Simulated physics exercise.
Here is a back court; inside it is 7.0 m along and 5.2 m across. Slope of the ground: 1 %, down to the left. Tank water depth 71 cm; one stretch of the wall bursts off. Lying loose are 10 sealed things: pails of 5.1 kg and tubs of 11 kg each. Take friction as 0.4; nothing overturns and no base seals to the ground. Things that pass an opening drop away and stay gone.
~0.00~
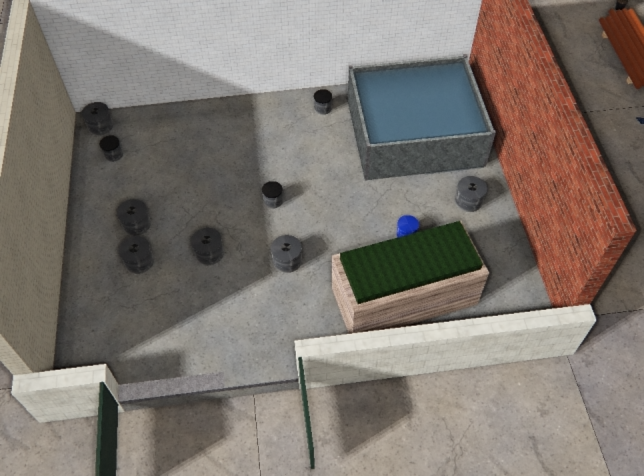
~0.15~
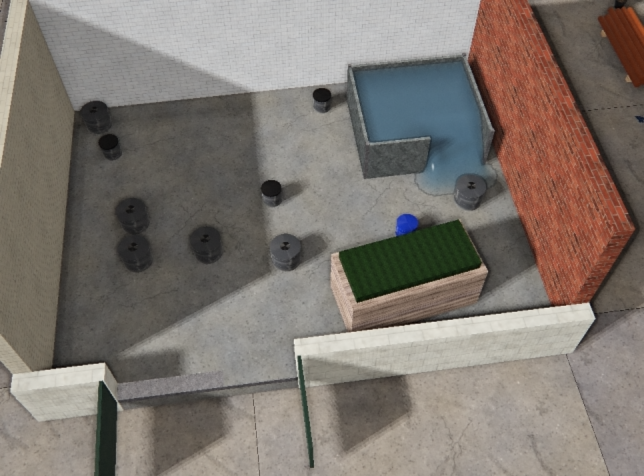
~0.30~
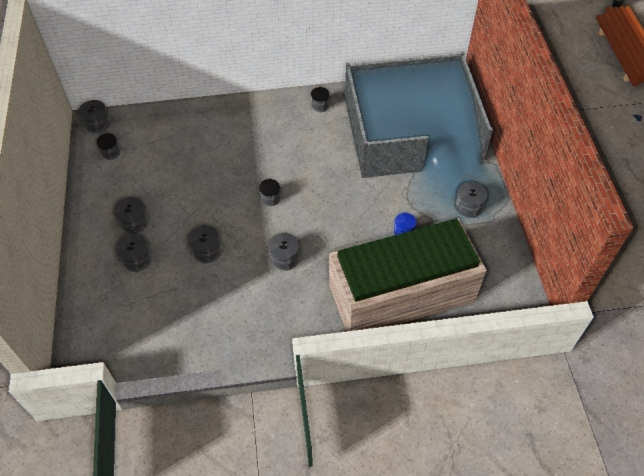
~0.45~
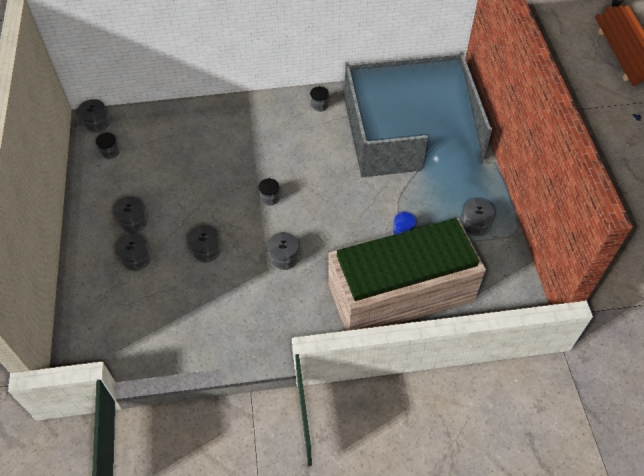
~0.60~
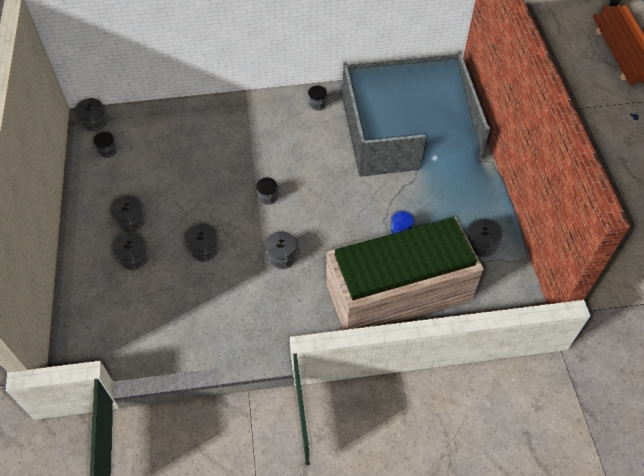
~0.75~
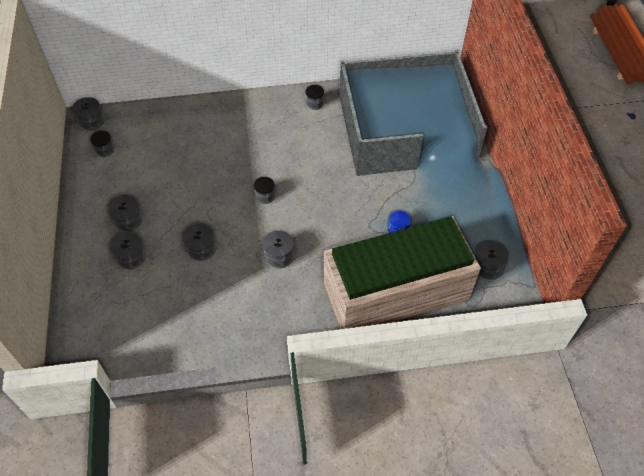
The clip shows a walled yard with dark tubs and a raised water tank; part of the tank's front wall opens, water spreads across the floor beside the brick wall, and one nearby grey tub slides a short way toward the front.
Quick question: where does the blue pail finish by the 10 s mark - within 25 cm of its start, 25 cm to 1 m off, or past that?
Past 1 m.
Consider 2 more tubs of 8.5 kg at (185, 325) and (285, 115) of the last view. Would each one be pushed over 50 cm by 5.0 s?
Order kept: Exceeds it, falls short.
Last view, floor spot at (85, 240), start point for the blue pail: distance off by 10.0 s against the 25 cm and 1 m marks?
I'd say it lands far off.
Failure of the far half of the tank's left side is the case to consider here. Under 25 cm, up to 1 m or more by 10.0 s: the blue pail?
Afterwards the blue pail stays almost motionless.
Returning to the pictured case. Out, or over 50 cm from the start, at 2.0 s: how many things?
Tally at that time: 2.
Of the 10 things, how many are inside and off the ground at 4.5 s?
Total: 1.
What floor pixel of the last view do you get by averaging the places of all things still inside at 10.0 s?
Around (196, 195).
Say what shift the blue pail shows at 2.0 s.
I'd put it at around 60 cm.
After 2.0 s the blue pail is near (355, 209), 0.7 m from its start, aground; 0 of 10 are out; 1 afloat.
After 4.5 s the blue pail is near (322, 185), 1.3 m from its start, aground; 0 of 10 are out; 1 afloat.
After 7.0 s the blue pail is near (247, 148), 2.8 m from its start, aground; 0 of 10 are out; 3 afloat.
After 10.0 s the blue pail is near (246, 147), 2.8 m from its start, aground; 0 of 10 are out; 7 afloat.
